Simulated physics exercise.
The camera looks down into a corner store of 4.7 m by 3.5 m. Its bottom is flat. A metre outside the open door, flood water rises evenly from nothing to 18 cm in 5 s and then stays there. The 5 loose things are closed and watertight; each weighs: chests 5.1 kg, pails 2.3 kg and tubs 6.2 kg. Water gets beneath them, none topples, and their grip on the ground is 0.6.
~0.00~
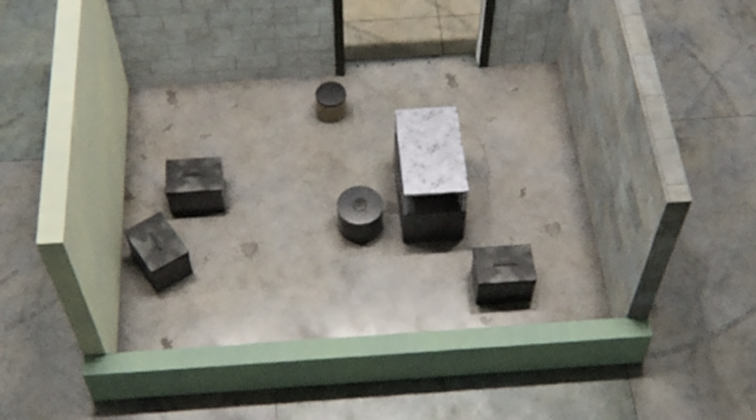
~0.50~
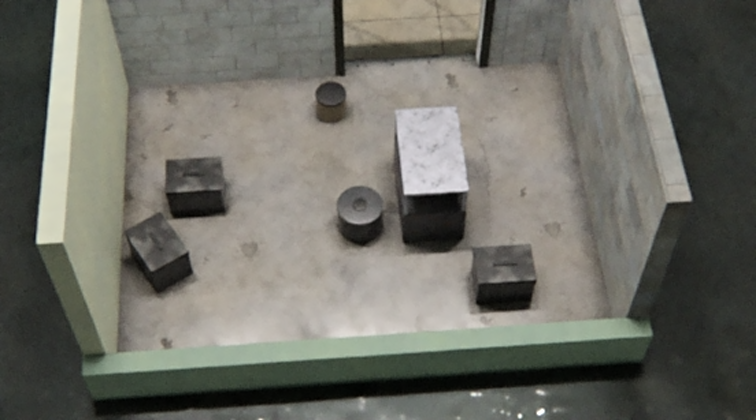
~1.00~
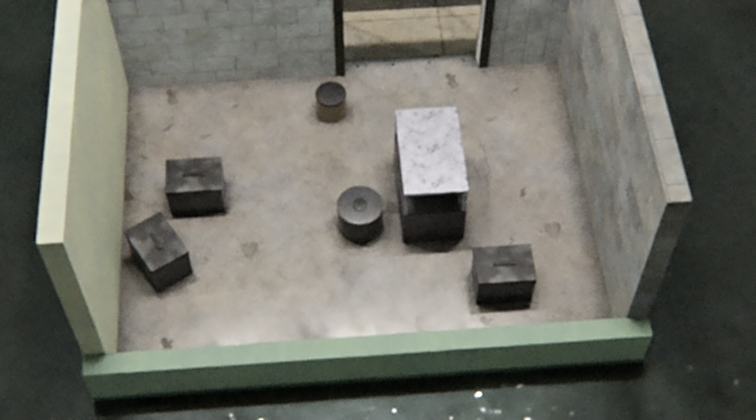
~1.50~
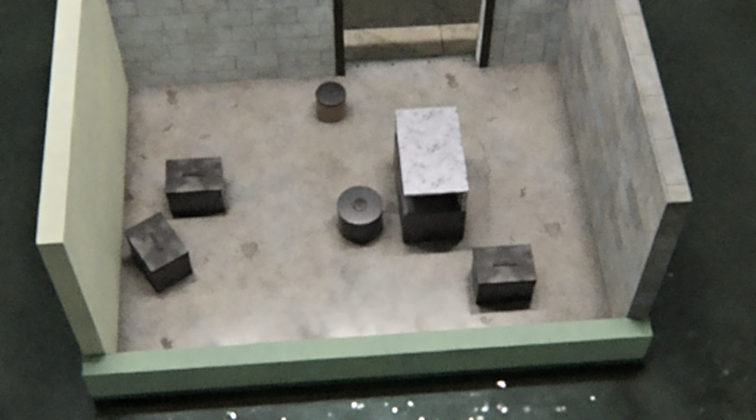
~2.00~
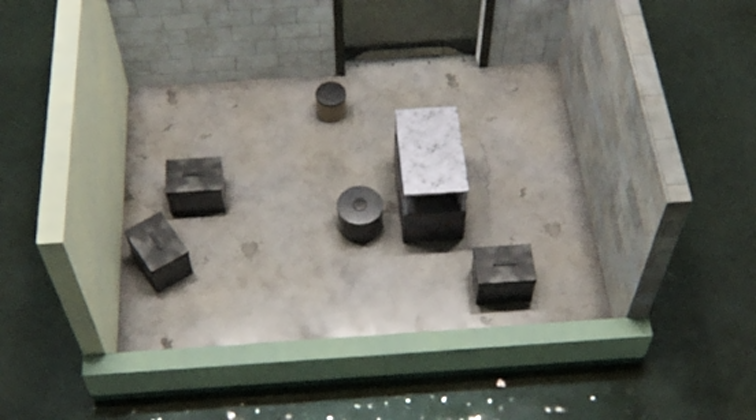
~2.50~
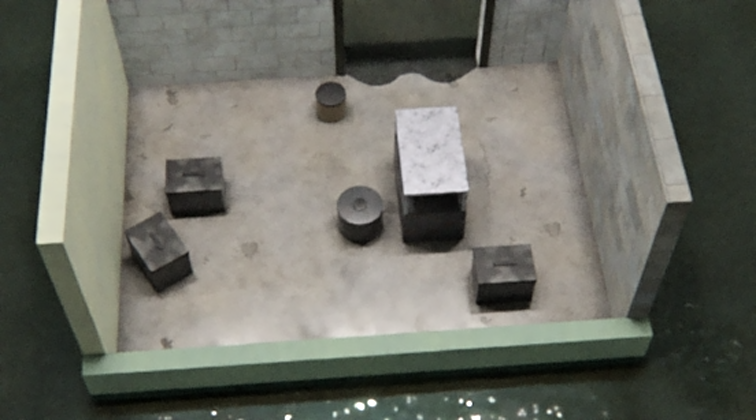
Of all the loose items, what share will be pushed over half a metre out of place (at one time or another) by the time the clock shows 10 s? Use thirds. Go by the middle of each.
It is from one to two thirds.
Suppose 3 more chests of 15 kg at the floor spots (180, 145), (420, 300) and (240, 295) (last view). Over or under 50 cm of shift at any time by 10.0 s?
In turn: Under, less, less.
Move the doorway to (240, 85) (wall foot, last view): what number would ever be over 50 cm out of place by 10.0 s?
In that case 4 of them.
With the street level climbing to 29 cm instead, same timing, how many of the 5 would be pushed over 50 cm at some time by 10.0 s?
In that case 4 of them.
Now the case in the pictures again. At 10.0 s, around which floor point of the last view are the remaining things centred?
Around (278, 224).
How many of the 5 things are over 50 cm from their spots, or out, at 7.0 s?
I count 1.
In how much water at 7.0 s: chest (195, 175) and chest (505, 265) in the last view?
Roughly 2 and 2 cm.
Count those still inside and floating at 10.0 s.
I count 4.
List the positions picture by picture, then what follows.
The first frame shows a chest at (505, 263), on the bottom; a pail at (331, 93) rests on the ground; water covers 0.0 m2; 0 of 5 have shifted.
The second frame shows a chest at (505, 263) rests on the ground; a pail at (331, 93), on the bottom; water covers 0.0 m2; 0 of 5 have shifted.
The third frame shows a chest at (505, 263), on the bottom; a pail at (331, 93), on the bottom; water covers 0.0 m2; 0 of 5 have shifted.
The fourth frame shows a chest at (505, 263) rests on the ground; a pail at (331, 93) rests on the ground; water covers 0.0 m2; 0 of 5 have shifted.
The fifth frame shows a chest at (505, 263), on the bottom; a pail at (331, 93), on the bottom; 0.0 m2 under water; 0 of 5 have shifted.
The sixth frame shows a chest at (505, 263) rests on the ground; a pail at (331, 93), on the bottom; water covers 0.2 m2; 0 of 5 have shifted.
After 3.5 s 0 of 5 are over 50 cm from their spots; 0 afloat.
After 4.5 s 0 of 5 are over 50 cm from their spots; 0 afloat.
After 7.0 s 1 of 5 are over 50 cm from their spots; 0 afloat.
After 10.0 s 2 of 5 are over 50 cm from their spots, and 2 have been at some point; 4 afloat.
